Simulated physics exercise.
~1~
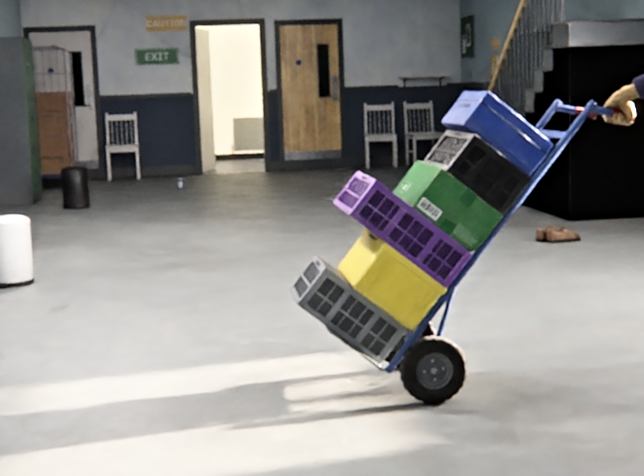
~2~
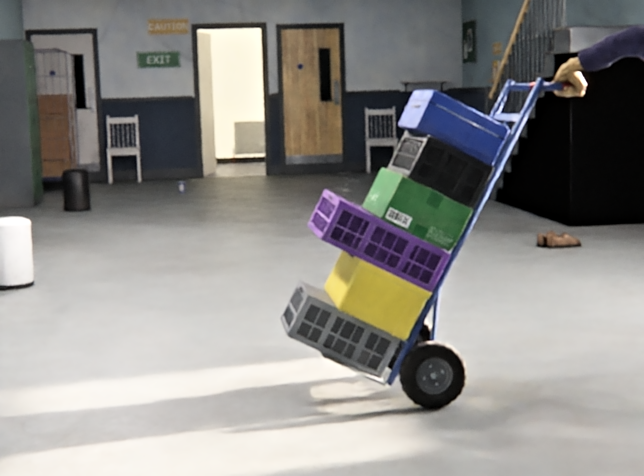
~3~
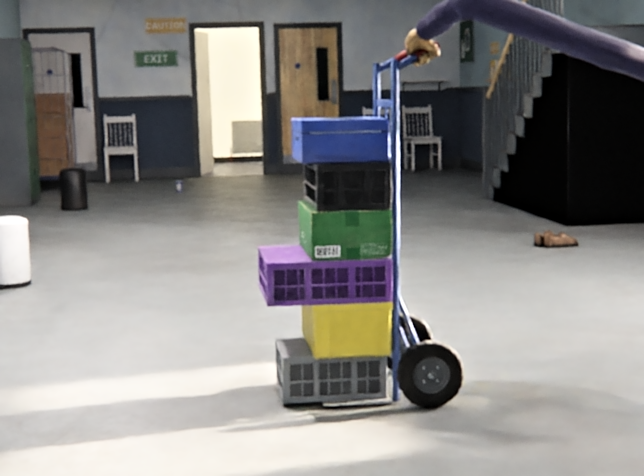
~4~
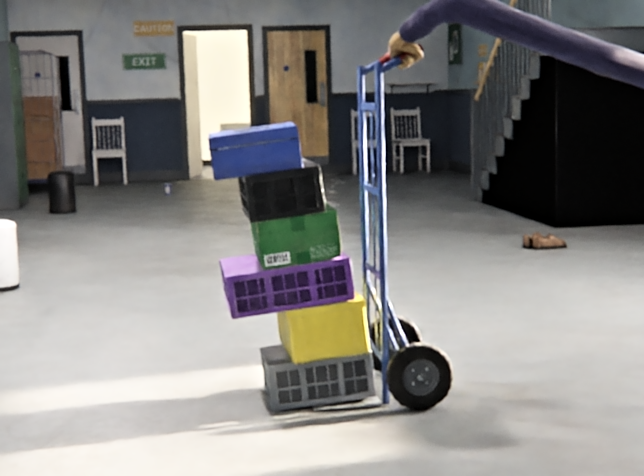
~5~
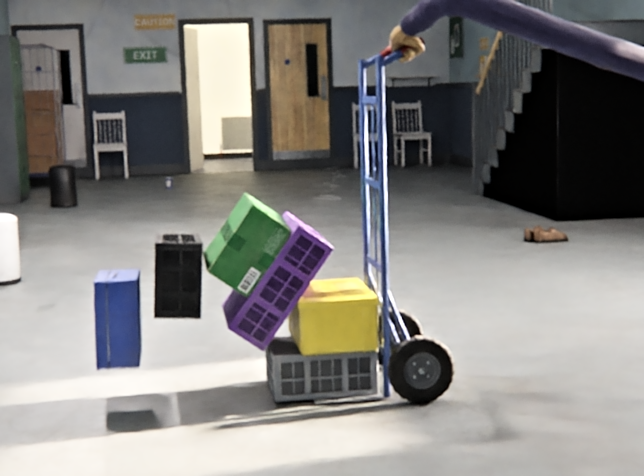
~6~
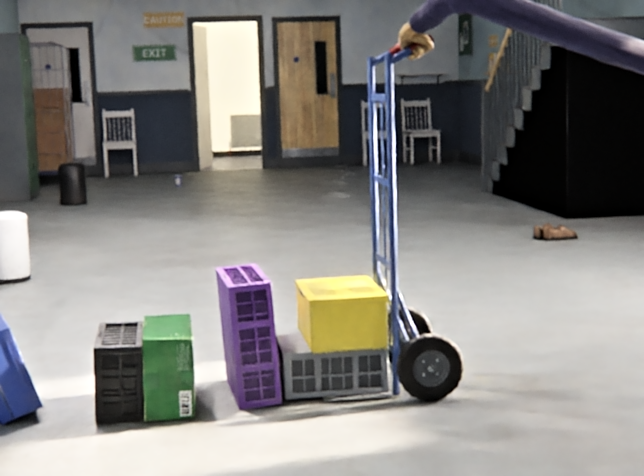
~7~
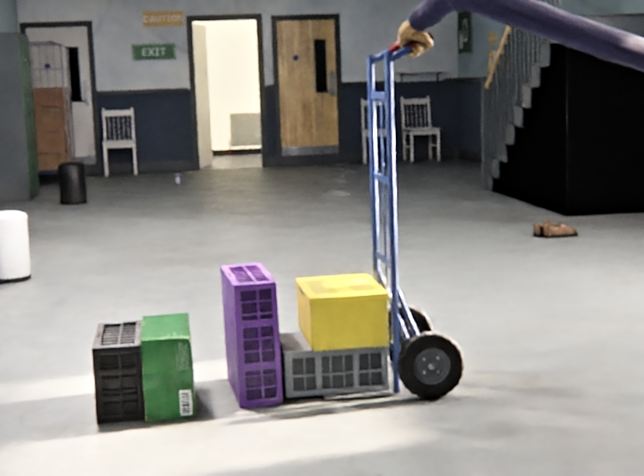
In a grey hall with an exit sign, an arm swung a loaded blue hand truck upright and held it there as the upper boxes toppled off to the left, leaving only the yellow box sitting on the grey crate at the bottom.
